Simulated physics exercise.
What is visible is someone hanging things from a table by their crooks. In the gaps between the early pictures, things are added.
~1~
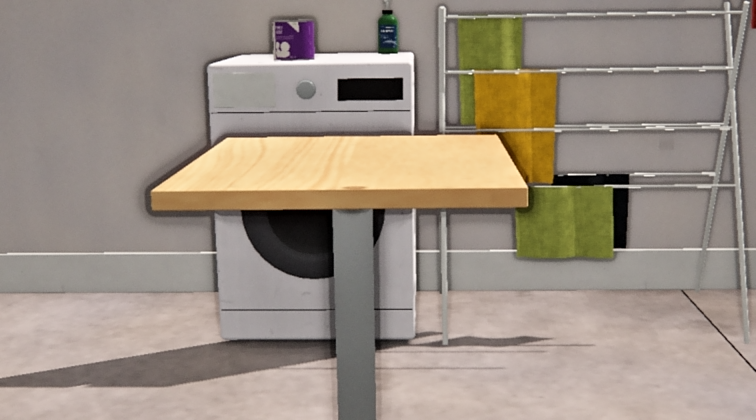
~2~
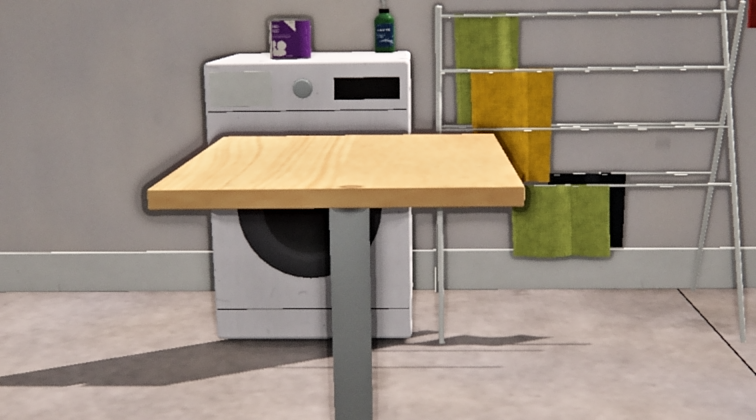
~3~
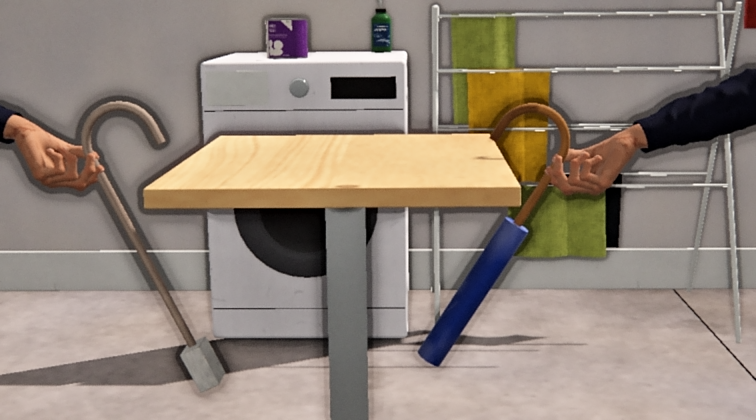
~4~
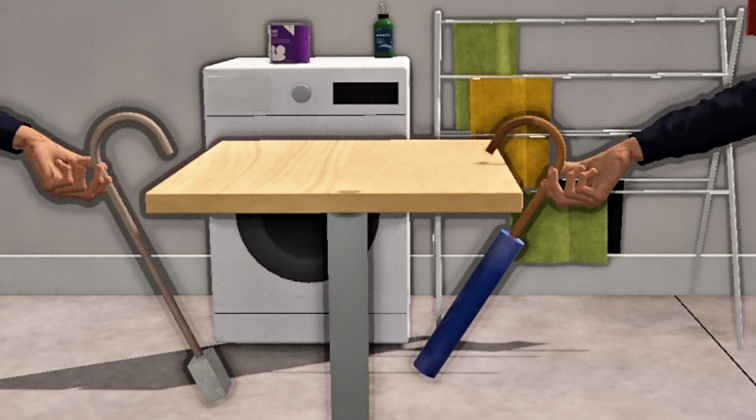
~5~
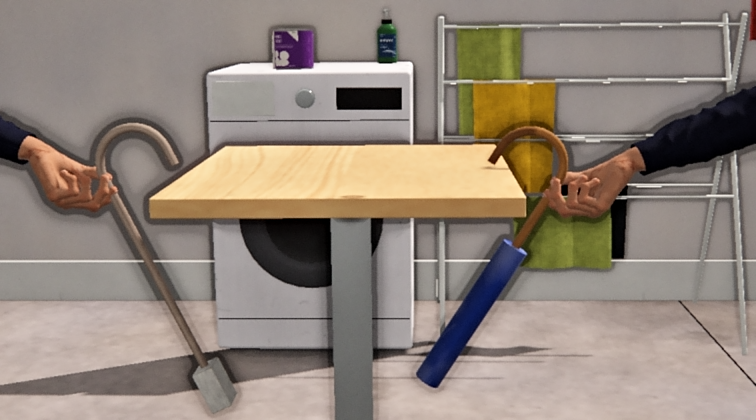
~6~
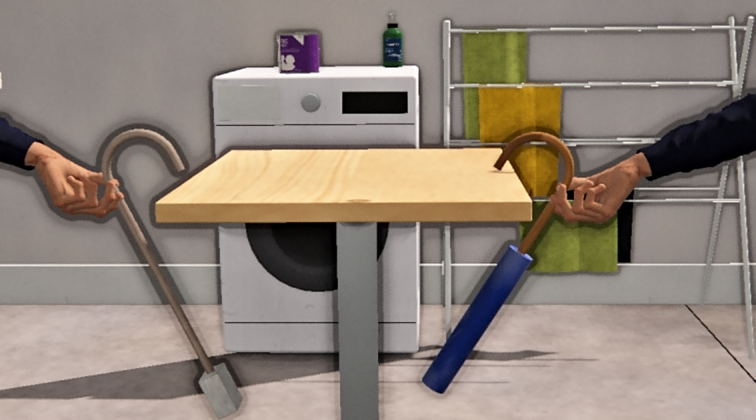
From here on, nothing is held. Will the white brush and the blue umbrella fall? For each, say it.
The white brush falls free, the blue umbrella hangs on.
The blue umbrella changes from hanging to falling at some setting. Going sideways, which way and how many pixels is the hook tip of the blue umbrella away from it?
16 pixels to the right.
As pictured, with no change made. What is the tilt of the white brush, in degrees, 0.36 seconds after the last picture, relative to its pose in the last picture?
10° or so.
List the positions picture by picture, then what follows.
In the first frame, table (352, 167).
In the second frame, table (348, 166).
In the third frame, still on the way; white brush (172, 241); table (345, 166).
In the fourth frame, still on the way; blue umbrella (473, 245); table (346, 171).
In the fifth frame, still on the way; white brush (184, 262); table (350, 176).
In the sixth frame, in place, still held; white brush (190, 269); blue umbrella (482, 260); table (356, 180).
Then, 0.36 s on from there, white brush at the bottom near (174, 415); blue umbrella at rest near (484, 261).
Then, 0.58 s on from there, white brush on its way down; blue umbrella at rest near (485, 261).
In the end, the white brush slips off; the blue umbrella hangs from the table, near (483, 261).
